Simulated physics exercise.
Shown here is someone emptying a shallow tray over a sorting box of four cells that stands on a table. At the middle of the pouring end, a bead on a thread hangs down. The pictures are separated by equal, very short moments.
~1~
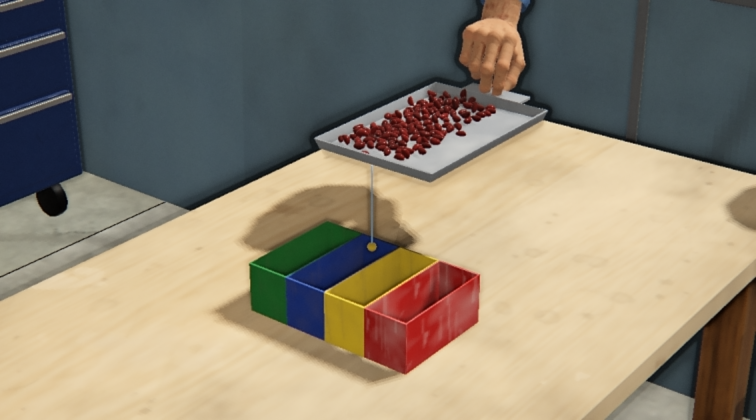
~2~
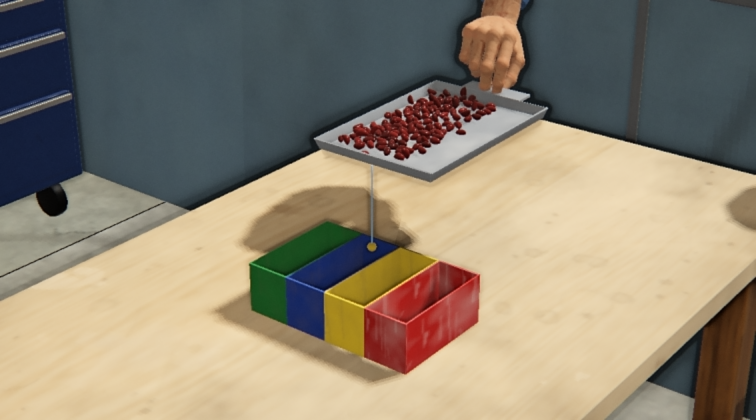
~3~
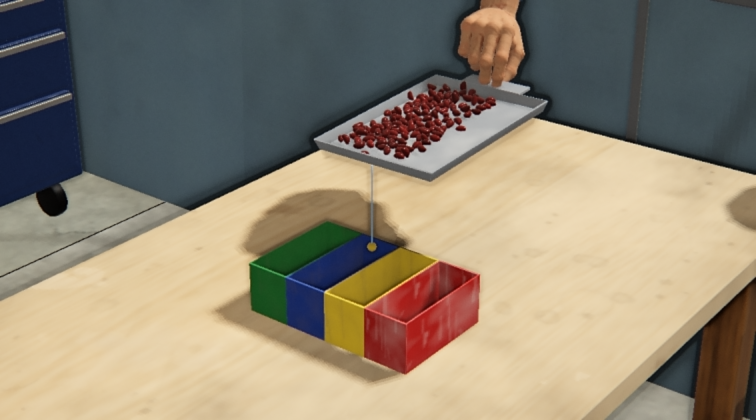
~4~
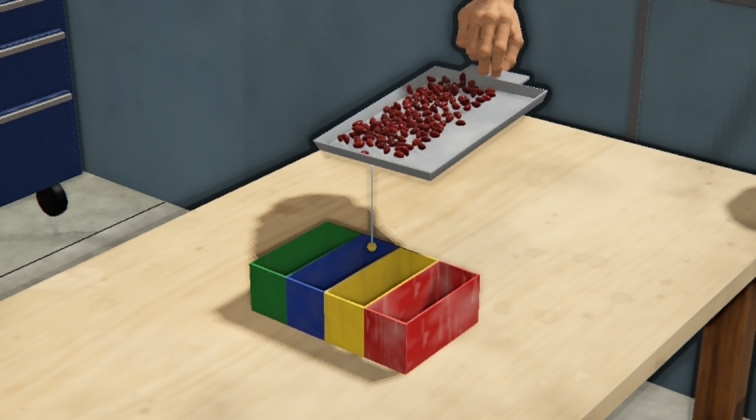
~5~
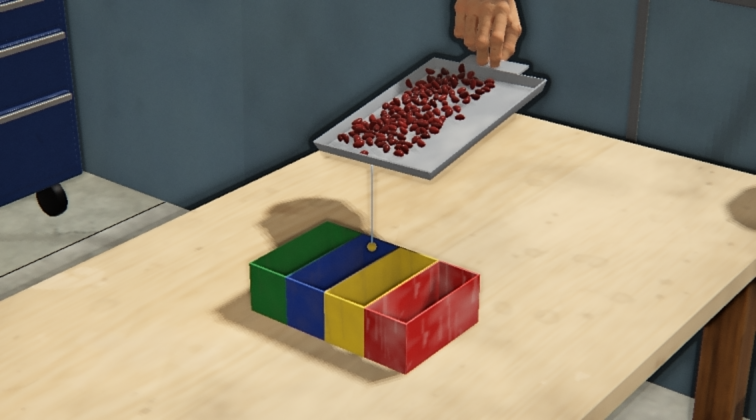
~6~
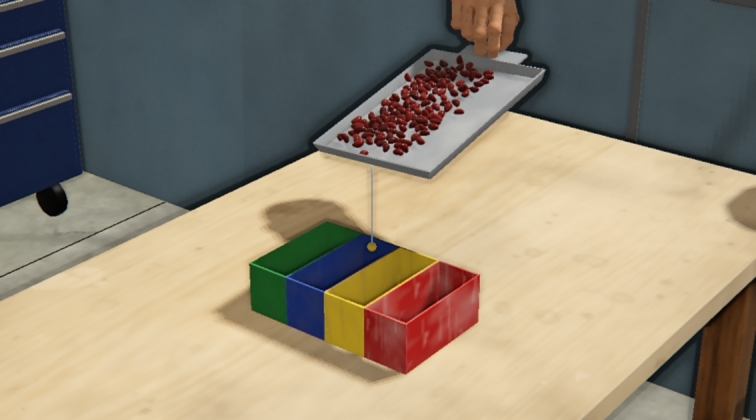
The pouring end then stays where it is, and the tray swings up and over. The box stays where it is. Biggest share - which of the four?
Green cell.
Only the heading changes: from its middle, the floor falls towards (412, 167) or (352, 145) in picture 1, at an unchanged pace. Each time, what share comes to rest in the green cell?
Shares: About 0 in a hundred, then about 70 in a hundred.
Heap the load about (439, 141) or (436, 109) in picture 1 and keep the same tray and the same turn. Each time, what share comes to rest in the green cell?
That would be 40 per cent, and then 50 per cent.
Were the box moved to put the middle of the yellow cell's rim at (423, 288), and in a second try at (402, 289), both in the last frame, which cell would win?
With the first placing it's that green cell, with the second it's green.
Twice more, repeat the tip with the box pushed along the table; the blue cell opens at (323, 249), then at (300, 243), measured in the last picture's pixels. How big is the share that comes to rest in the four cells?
About 100 per cent, then about 100 per cent.
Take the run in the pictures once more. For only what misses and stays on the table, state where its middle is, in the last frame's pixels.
The middle is around (192, 296).
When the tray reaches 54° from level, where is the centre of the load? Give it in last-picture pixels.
The middle of the pieces sits at roughly (367, 108).
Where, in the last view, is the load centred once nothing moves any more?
(304, 304).
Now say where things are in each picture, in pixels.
The first frame shows corners of the pouring end (320, 138) and (431, 171), level; middle of the load (417, 125), kidney beans; bead on its thread (372, 247); green cell (269, 289); blue cell (306, 304); yellow cell (345, 320); red cell (385, 336).
The second frame shows corners of the pouring end (320, 138) and (431, 171), level; middle of the load (417, 124).
The third frame shows corners of the pouring end (320, 139) and (430, 171), tipped barely, lowest at the left corner; middle of the load (417, 121).
The fourth frame shows corners of the pouring end (319, 140) and (430, 170), tipped a little, lowest at the left corner; middle of the load (416, 117).
The fifth frame shows corners of the pouring end (319, 141) and (429, 170), tipped a little, lowest at the left corner; middle of the load (416, 112).
The sixth frame shows corners of the pouring end (318, 142) and (428, 169), tipped a little, lowest at the left corner; middle of the load (415, 108); green cell (269, 289); blue cell (306, 304); yellow cell (345, 320); red cell (385, 336).
Just after the last frame, tray tipped steeply; almost all on the tray; just a few falling or outside the box.
A moment on, tray tipped right over; roughly half on the tray; about a tenth in the green cell; about a tenth in the yellow cell; just a few in the blue cell; roughly a third falling or outside the box.
Further on, tray tipped past a quarter turn; roughly half in the green cell; roughly a quarter in the blue cell; roughly a quarter in the yellow cell; just a few in the red cell; about a tenth falling or outside the box.
When it is over, tray tipped past a quarter turn; roughly half in the green cell; roughly a quarter in the blue cell; roughly a quarter in the yellow cell; just a few in the red cell; about a tenth outside the box.
